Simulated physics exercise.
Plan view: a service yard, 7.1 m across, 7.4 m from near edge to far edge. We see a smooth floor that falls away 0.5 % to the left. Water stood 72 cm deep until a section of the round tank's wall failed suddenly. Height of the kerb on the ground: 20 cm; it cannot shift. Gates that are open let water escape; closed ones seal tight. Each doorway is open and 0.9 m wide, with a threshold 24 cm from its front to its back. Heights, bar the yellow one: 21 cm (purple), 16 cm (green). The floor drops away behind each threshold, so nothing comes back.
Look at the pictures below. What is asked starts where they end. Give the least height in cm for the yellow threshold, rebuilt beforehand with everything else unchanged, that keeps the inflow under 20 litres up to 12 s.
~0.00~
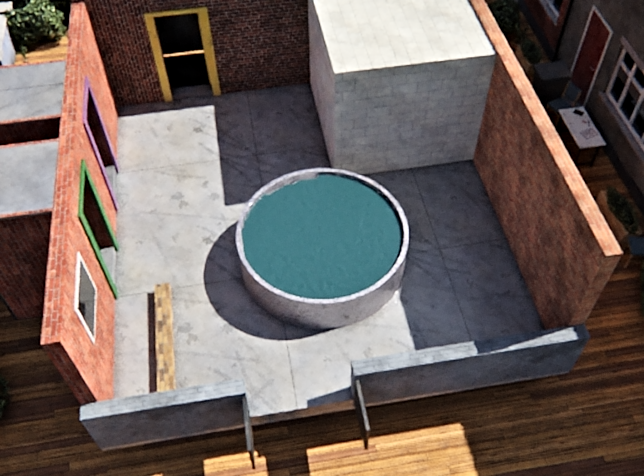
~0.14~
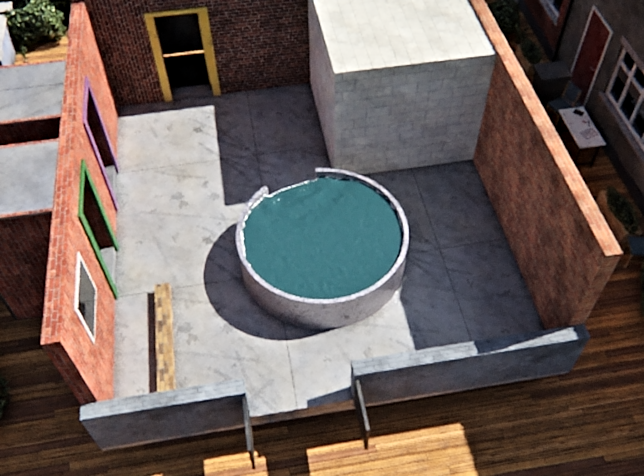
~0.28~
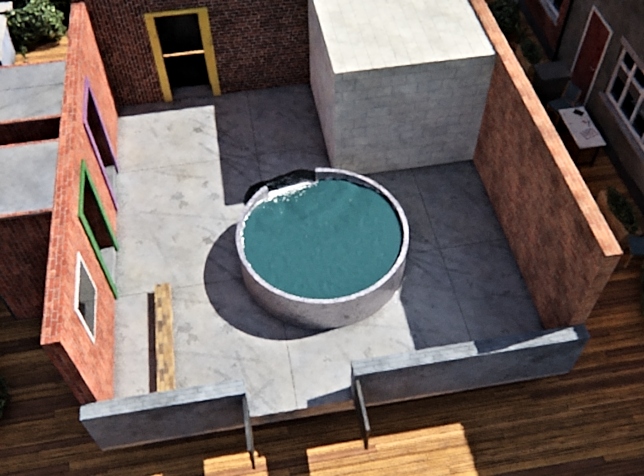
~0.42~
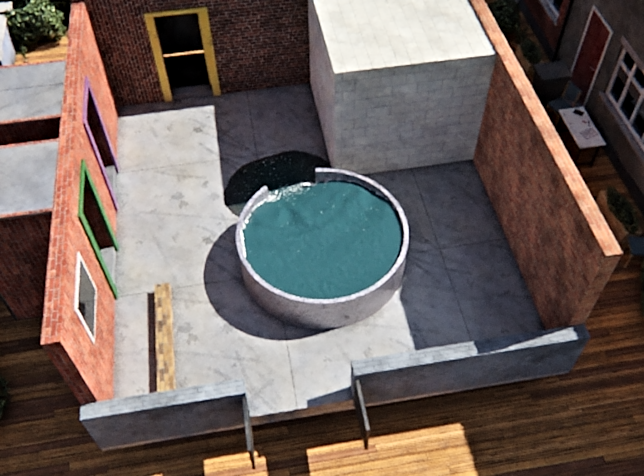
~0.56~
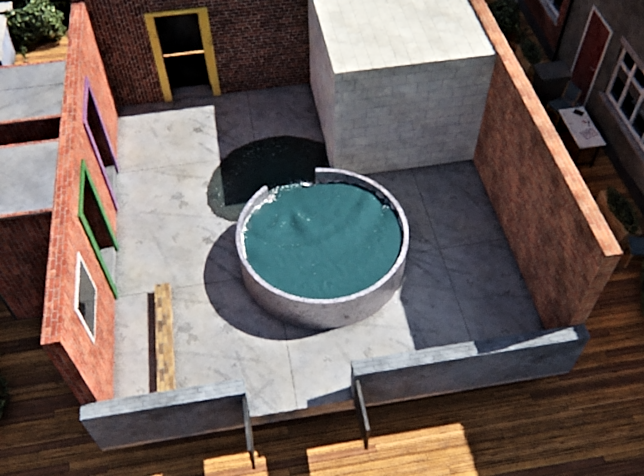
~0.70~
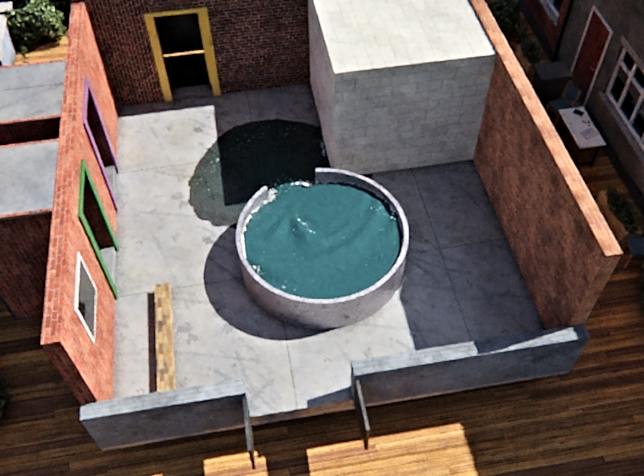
Close to 22 cm is just enough.
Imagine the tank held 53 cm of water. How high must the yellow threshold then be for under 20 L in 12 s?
Roughly 16 cm high.
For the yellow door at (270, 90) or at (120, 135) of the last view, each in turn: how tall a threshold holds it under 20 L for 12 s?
About 30 cm, then about 27 cm.
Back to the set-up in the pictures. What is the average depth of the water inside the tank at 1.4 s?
Close to 57 cm deep on average.
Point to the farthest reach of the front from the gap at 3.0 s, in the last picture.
Pixel close to (118, 107).
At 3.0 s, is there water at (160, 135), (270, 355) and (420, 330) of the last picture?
Point by point: Soaked, then bone dry, then bone dry.
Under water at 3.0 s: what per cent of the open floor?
Approximately 35 % of the floor.
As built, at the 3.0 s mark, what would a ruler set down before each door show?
Door by door in cm - yellow 23, purple 9, green 0.
After 1.4 s water covers 30 % of the floor, deepest (42 cm) near (287, 203); 10 cm at the yellow door, 1 litre in over its 12 cm threshold.
After 3.0 s water covers 35 % of the floor, deepest (39 cm) near (118, 107); 23 cm at the yellow door, 73 litres in over its 12 cm threshold.
After 12.0 s water covers 95 % of the floor, deepest (22 cm) near (114, 425); 13 cm at the yellow door, 255 litres in over its 12 cm threshold.
At the yellow door as built, the water arrived by 1.2 s and peaked near 25 cm at 2.6 s.
Run again over the same 12 s with other heights there, 47 litres in over 20 cm, 3 litres over 26.5 cm. The limit of 20 litres is kept from about 22 cm up.
